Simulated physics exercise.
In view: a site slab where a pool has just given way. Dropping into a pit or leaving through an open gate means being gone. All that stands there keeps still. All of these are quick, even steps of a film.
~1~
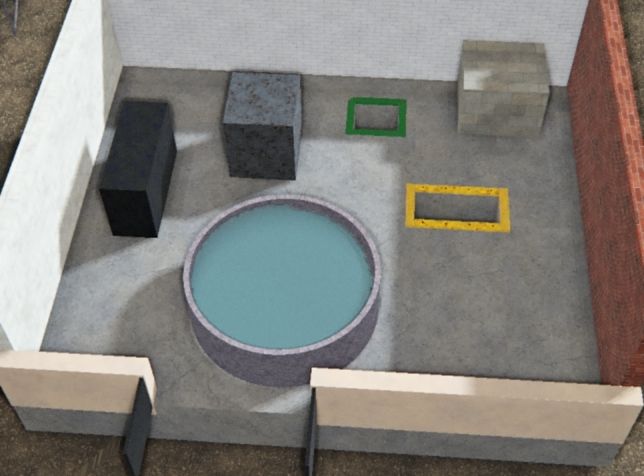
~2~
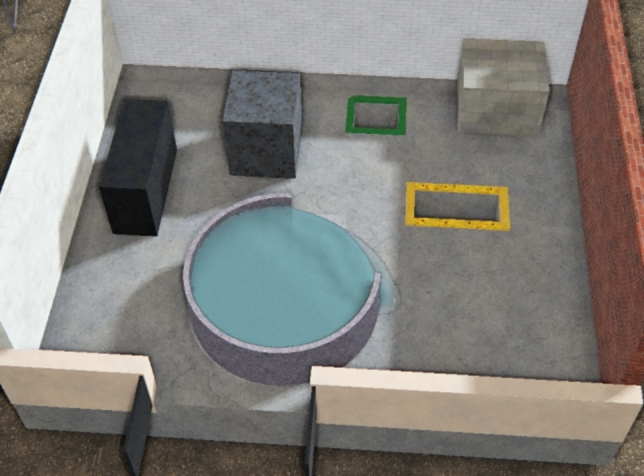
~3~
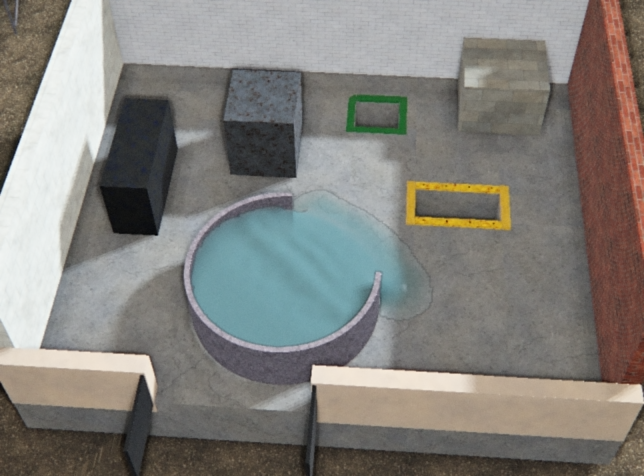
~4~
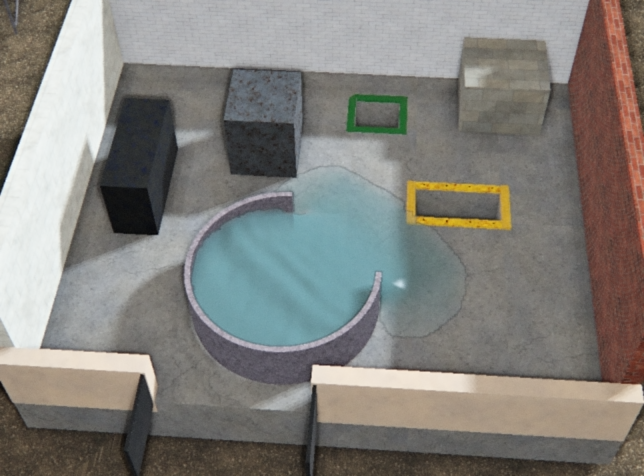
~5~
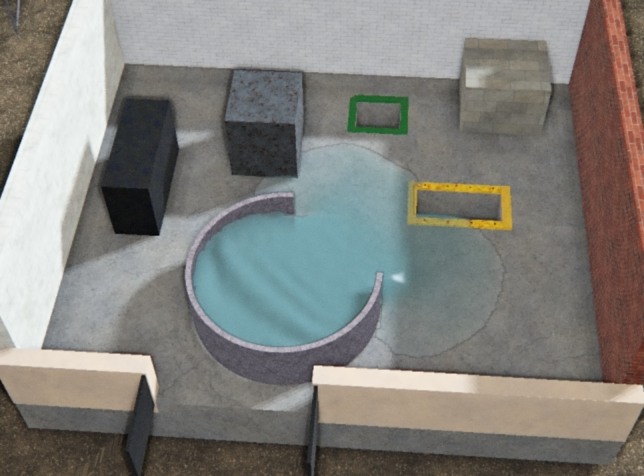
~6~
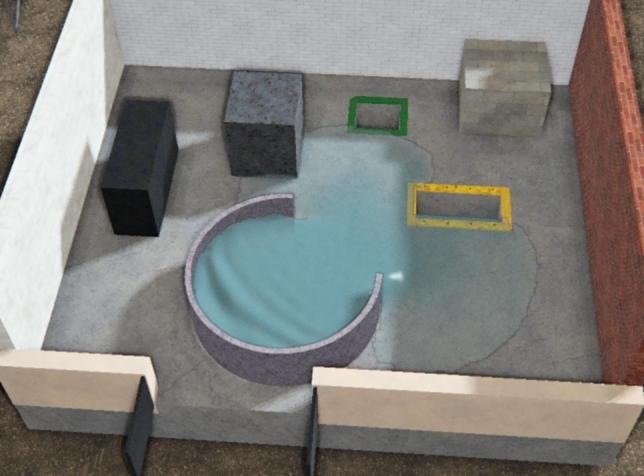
Water sits still in a round, stone-walled pool on a walled grey slab, until the far right part of the wall is gone. It pours through the gap and spreads in a widening sheet across the floor, passing the dark blocks' right side and reaching the yellow-framed and green-framed pits.
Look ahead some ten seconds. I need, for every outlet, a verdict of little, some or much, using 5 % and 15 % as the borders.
Verdicts: Gate, little; yellow pit, much; green pit, much.
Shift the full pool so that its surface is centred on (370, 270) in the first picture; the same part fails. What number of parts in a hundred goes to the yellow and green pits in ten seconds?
Roughly, in per cent: Yellow 40, green 12.
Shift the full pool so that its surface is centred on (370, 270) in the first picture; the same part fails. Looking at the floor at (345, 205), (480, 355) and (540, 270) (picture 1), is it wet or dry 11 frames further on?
Spot 1 unwetted, spot 2 unwetted, and spot 3 wetted.
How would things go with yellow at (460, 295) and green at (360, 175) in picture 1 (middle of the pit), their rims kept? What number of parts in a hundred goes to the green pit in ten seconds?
Green: About 25 %.
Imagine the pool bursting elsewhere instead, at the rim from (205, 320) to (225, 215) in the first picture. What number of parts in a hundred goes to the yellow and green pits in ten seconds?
I'd say the yellow pit gets around 2 percent and the green pit around 10 percent.
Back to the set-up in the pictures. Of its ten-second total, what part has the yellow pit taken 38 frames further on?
By then roughly 90 percent of the ten-second total is in.
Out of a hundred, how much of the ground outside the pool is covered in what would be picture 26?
I'd estimate some 55 per cent.
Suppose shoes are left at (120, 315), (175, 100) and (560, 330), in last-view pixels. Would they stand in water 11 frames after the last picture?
Taking them in the order given: Spared, then spared, then swamped.
A moment on, water covers 40 % of the floor; the gate 0 %, the yellow pit 7 %, the green pit 2 %.
Next, water covers 45 % of the floor; the gate 0 %, the yellow pit 13 %, the green pit 5 %.
Then, water covers 55 % of the floor; the gate 0 %, the yellow pit 18 %, the green pit 10 %.
Later, water covers 75 % of the floor; the gate 0 %, the yellow pit 23 %, the green pit 16 %.
In the end, water covers 90 % of the floor; the gate 2 %, the yellow pit 26 %, the green pit 22 %.
